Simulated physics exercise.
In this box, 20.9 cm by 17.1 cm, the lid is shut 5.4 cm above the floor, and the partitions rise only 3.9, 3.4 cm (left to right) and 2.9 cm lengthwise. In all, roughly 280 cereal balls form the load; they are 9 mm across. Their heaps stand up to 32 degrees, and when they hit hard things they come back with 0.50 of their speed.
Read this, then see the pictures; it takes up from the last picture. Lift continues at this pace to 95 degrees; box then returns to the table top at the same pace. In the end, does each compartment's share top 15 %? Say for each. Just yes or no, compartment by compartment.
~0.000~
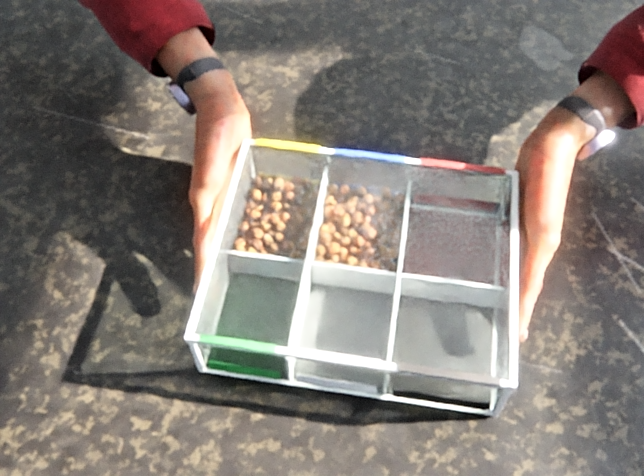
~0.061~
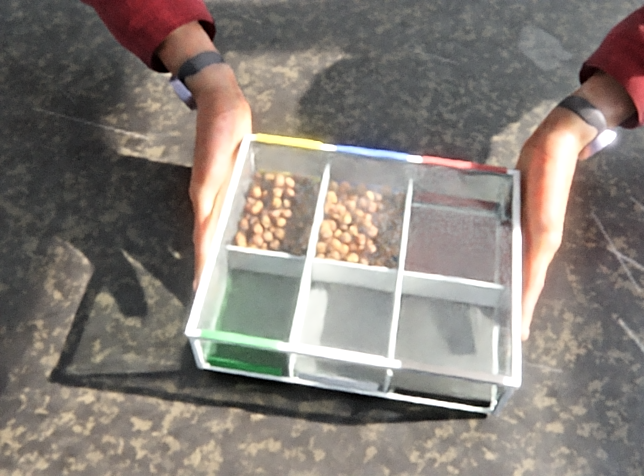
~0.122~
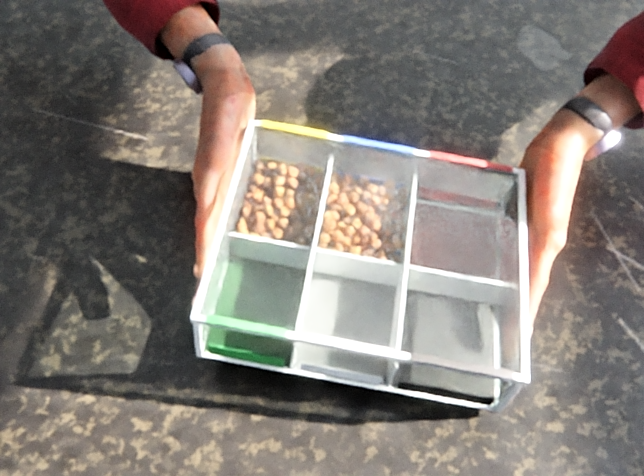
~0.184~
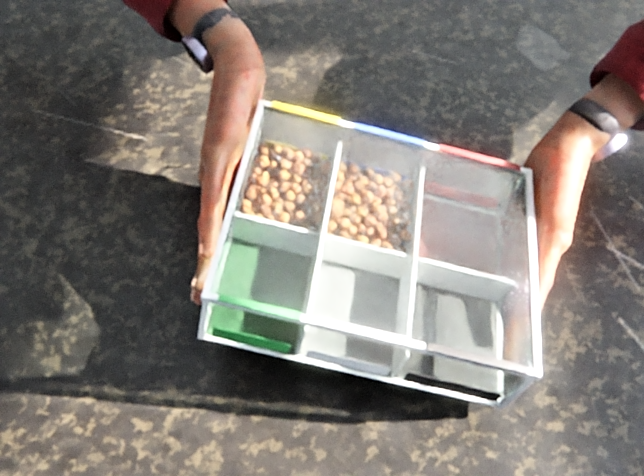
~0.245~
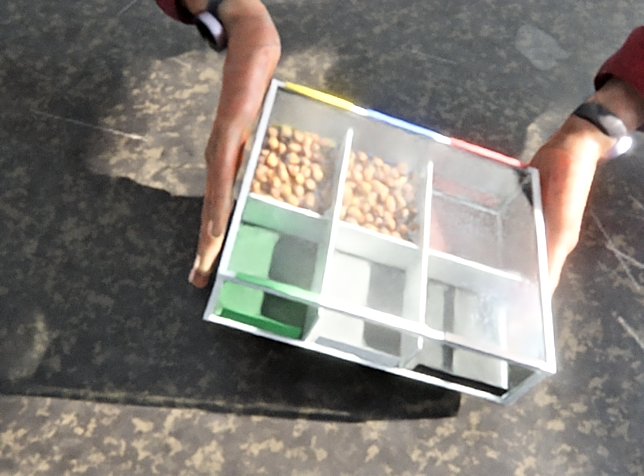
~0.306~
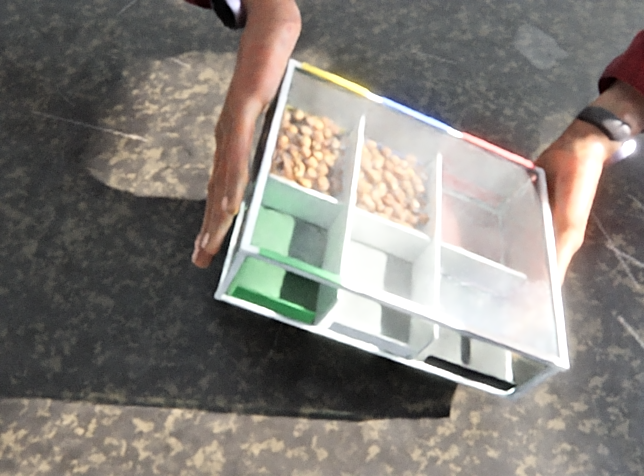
Red compartment gets a yes, blue compartment gets a yes, green compartment gets a no, yellow compartment gets a yes, white compartment gets a no, black compartment gets a no.
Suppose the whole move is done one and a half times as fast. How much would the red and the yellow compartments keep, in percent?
In per cent, red gets 30 and yellow gets 40.
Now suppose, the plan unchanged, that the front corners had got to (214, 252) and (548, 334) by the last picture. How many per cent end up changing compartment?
I'd say close to 20 in a hundred.
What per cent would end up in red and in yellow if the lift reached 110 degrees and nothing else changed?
Shares after the change: Red 40, yellow 35, per cent.
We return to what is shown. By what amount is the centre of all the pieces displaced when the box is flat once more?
It shifts by roughly 4.0 cm.
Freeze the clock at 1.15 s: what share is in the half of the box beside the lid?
Roughly 50 per cent.
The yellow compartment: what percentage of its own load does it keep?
I'd put it at roughly 70 per cent.
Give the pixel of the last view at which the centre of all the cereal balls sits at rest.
Approximately (367, 223) in the last picture.
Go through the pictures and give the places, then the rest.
Box tilt 0 degrees, front corners at (192, 336) and (509, 382); blue 50 %, yellow 50 %, in the first picture.
Box tilt 2 degrees, front corners at (194, 331) and (512, 380), in the second picture.
Box tilt 6 degrees, front corners at (198, 316) and (521, 376), lowest corner right back, in the third picture.
Box tilt 12 degrees, front corners at (209, 295) and (533, 371), lowest corner right back, in the fourth picture.
Box tilt 18 degrees, front corners at (225, 272) and (546, 366), lowest corner right back, in the fifth picture.
Box tilt 24 degrees, front corners at (248, 247) and (559, 362), lowest corner right back; blue 50 %, yellow 50 %. Its pace works out near 100 degrees a second, in the sixth picture.
After 1.15 s, tilt 94 degrees; red 15 %, blue 40 %, yellow 45 %.
After 1.72 s, tilt 40 degrees; red 25 %, blue 40 %, yellow 35 %.
After 2.34 s, tilt 0 degrees; red 25 %, blue 40 %, yellow 35 %.
By 2.9 s all is still; red 25 %, blue 40 %, green 0 %, yellow 35 %, white 0 %, black 0 %.
